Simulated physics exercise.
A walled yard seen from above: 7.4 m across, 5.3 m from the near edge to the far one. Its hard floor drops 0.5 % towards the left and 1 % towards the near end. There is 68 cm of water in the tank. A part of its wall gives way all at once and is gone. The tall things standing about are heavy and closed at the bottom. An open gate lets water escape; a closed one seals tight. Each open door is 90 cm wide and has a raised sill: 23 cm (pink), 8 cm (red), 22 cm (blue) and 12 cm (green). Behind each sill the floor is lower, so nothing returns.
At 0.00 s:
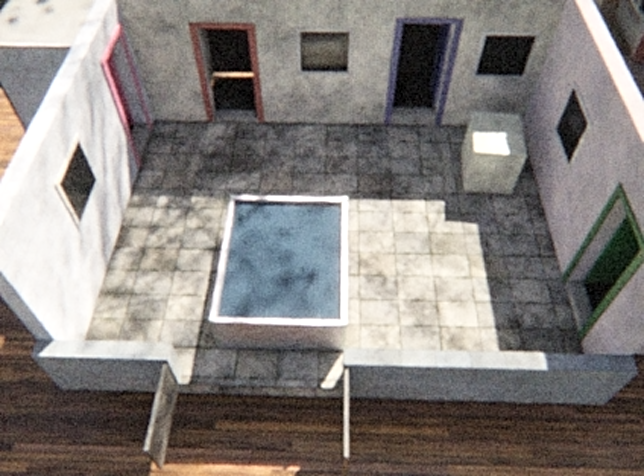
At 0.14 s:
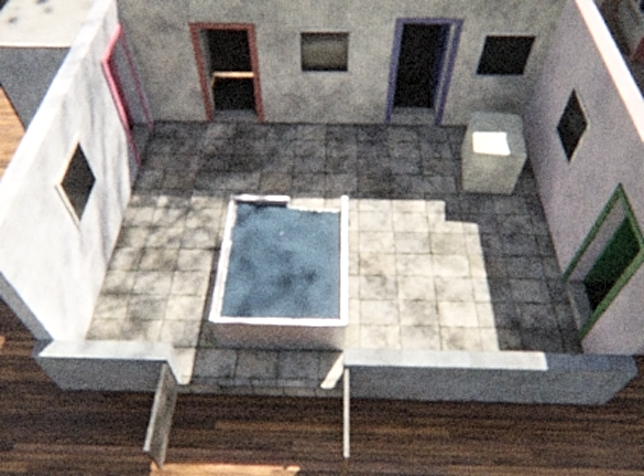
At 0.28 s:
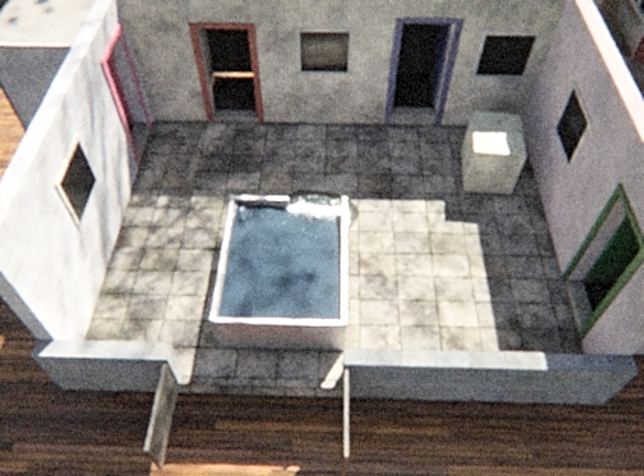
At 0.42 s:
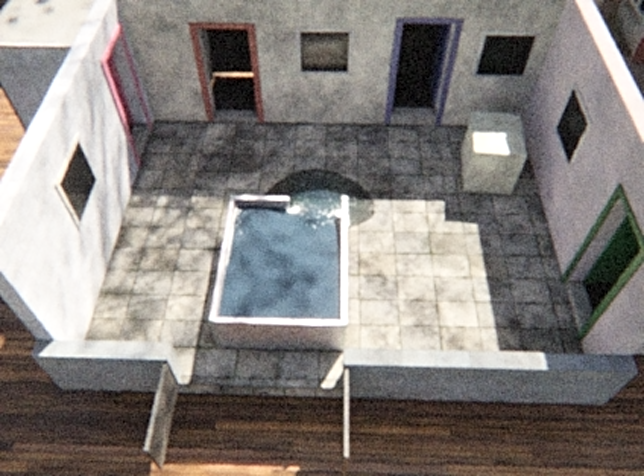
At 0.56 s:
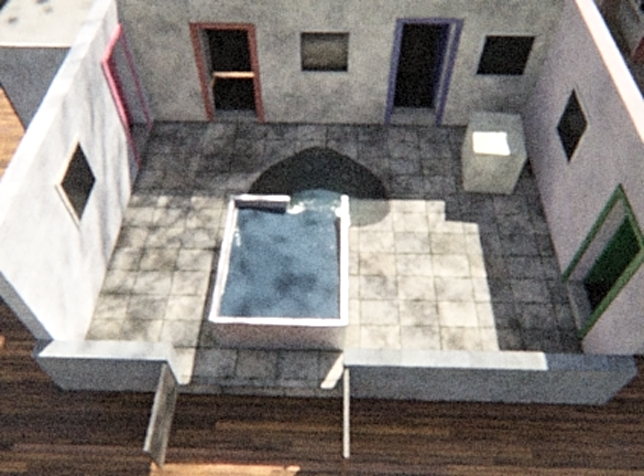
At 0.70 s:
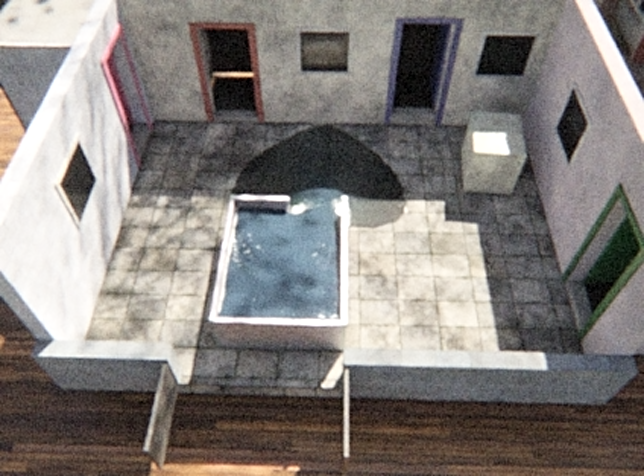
A walled yard with a tiled floor held a water-filled tank, still at first; then part of its far wall gave way, and water poured out and spread in a dark, widening patch behind it.
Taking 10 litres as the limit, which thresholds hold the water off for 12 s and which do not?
Within that time: At the pink door it keeps below the limit; at the red door it exceeds the limit; at the blue door it does not reach the limit; at the green door it keeps below the limit.
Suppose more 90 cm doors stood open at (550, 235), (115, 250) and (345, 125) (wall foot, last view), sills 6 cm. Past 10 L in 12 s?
In turn: Under, not over, past it.
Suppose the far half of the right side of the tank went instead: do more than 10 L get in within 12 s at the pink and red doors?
Then: Pink not over, red under.
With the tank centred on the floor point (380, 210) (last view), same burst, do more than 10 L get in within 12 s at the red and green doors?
Then: Red not over, green not over.
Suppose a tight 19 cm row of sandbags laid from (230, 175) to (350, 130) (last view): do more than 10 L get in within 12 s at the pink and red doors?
Then: Pink not over, red under.
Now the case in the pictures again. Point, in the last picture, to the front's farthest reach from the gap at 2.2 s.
Around (522, 130).
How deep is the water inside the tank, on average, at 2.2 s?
About 40 cm.
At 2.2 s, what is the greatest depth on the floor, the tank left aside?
About 31 cm.
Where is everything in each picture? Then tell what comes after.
The tank at (284, 258) is whole and still, 68 cm deep, in the first picture.
Water pours out on the tank's far side and has run 0.5 m, to a hidden place; typically 10 cm deep outside, 68 cm at the tank's back, in the second picture.
Water pours out on the tank's far side and has run 0.9 m, to (297, 195); typically 11 cm deep outside, 68 cm at the tank's back, in the third picture.
The front is at (315, 172), 1.4 m from the gap on the tank's far side; 1.8 m2 of floor is under water; 68 cm left at the back of the tank, in the fourth picture.
The front is at (319, 149), 2.0 m from the gap on the tank's far side; 3.3 m2 of floor is under water; 68 cm left at the back of the tank, in the fifth picture.
The front is at (326, 128), 2.6 m from the gap on the tank's far side; 4.9 m2 of floor is under water; 65 cm left at the back of the tank, in the sixth picture.
After 1.4 s water covers 25 % of the floor and is deepest (38 cm) near (319, 224); pink door not reached, red door 9 cm at the sill, 0 L in, blue door 11 cm at the sill, 0 L in, green door not reached.
After 2.2 s water covers 30 % of the floor and is deepest (31 cm) near (319, 224); pink door not reached, red door 15 cm at the sill, 7 L in, blue door 19 cm at the sill, 0 L in, green door not reached.
After 3.5 s water covers 45 % of the floor and is deepest (30 cm) near (504, 129); pink door 19 cm at the sill, 0 L in, red door 11 cm at the sill, 26 L in, blue door 13 cm at the sill, 0 L in, green door not reached.
After 7.0 s water covers 90 % of the floor and is deepest (14 cm) near (480, 148); pink door 12 cm at the sill, 0 L in, red door 6 cm at the sill, 32 L in, blue door 11 cm at the sill, 0 L in, green door 2 cm at the sill, 0 L in.
After 12.0 s water covers 100 % of the floor and is deepest (12 cm) near (77, 365); pink door 7 cm at the sill, 0 L in, red door 3 cm at the sill, 32 L in, blue door 4 cm at the sill, 0 L in, green door 7 cm at the sill, 0 L in.
